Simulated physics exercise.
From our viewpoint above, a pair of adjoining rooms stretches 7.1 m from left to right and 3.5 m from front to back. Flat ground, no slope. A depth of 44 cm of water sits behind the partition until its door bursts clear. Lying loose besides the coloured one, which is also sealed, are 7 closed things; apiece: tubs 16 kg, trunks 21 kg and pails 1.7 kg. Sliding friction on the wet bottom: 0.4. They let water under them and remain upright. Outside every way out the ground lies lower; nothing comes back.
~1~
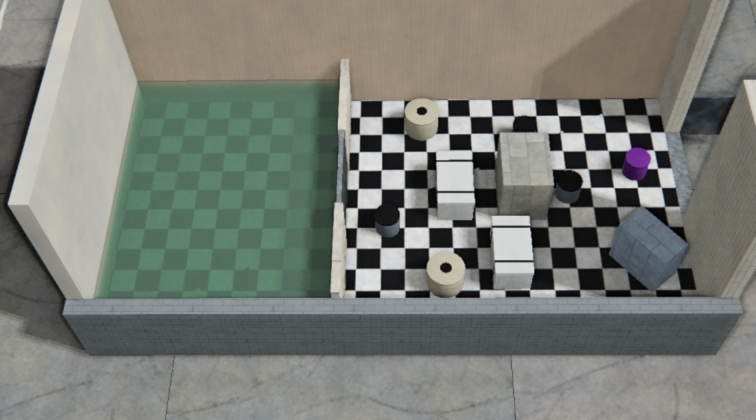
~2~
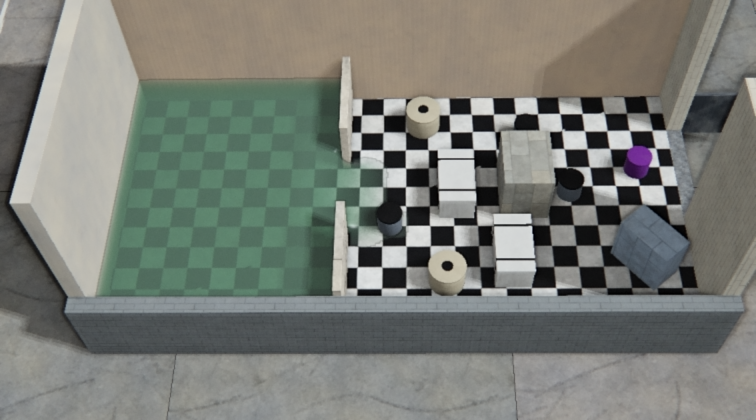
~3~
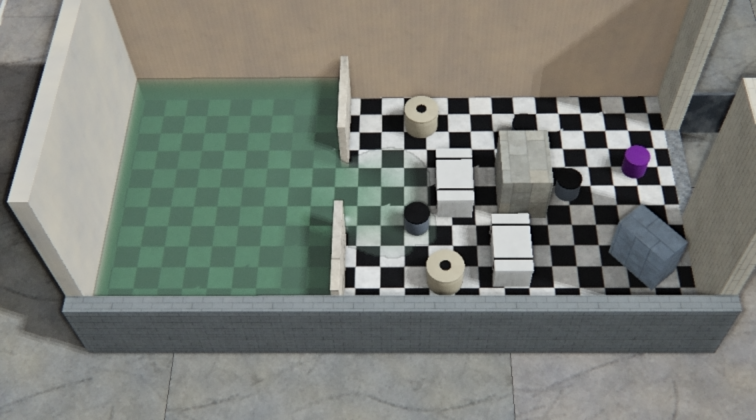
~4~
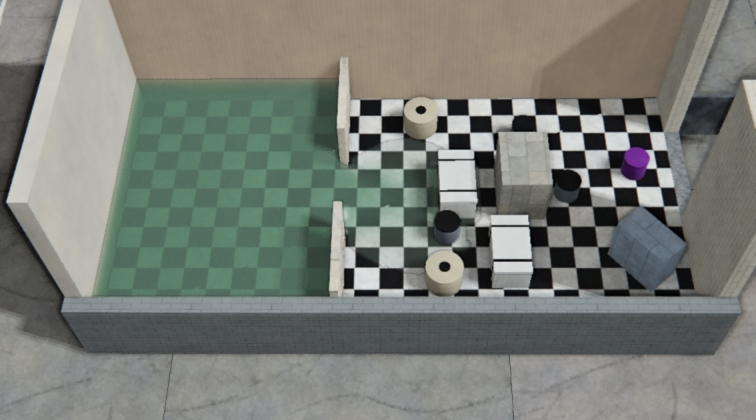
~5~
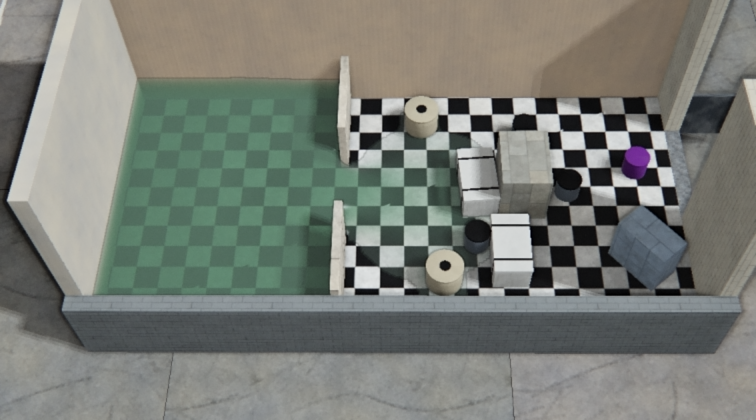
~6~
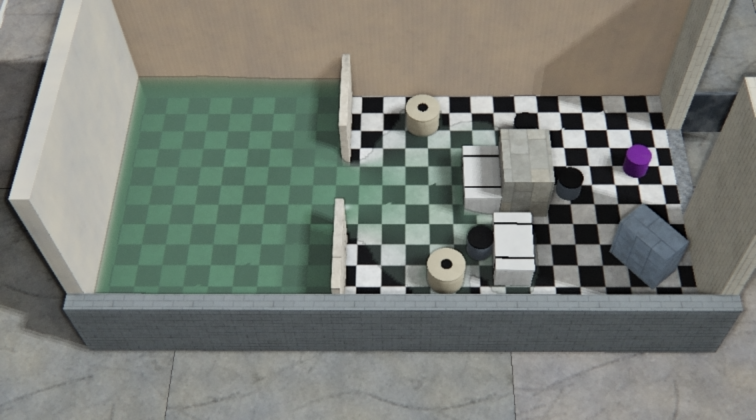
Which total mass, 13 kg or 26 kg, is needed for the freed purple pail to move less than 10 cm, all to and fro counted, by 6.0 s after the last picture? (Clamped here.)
Most likely only the high value is adequate.
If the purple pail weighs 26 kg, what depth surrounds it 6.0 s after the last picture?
Depth: Approx. 15 cm.
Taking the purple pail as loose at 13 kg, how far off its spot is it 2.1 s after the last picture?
Close to 0 centimetres.
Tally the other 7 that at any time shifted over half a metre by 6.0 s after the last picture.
Tally: 5.
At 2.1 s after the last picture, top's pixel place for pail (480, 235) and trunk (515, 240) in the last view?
Approx. (500, 285); approx. (619, 272).
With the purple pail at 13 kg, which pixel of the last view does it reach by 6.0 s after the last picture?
I'd put it at roughly (573, 116) in the last view.
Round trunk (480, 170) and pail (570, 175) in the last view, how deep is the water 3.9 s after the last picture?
I'd estimate 13 cm for the first and 5 cm for the second.
Then, 0.4 s after the last picture the purple pail would be 0 cm from its start with 13 kg and 0 cm from its start with 26 kg; 0 cm of water round it then.
Then, 2.1 s after the last picture the purple pail would be 0 cm from its start with 13 kg and 0 cm from its start with 26 kg; 3 cm of water round it then.
Then, 3.9 s after the last picture the purple pail would be 20 cm from its start with 13 kg and 0 cm from its start with 26 kg; 14 cm of water round it then.
Then, 6.0 s after the last picture the purple pail would be 100 cm from its start with 13 kg and 0 cm from its start with 26 kg; 15 cm of water round it then.
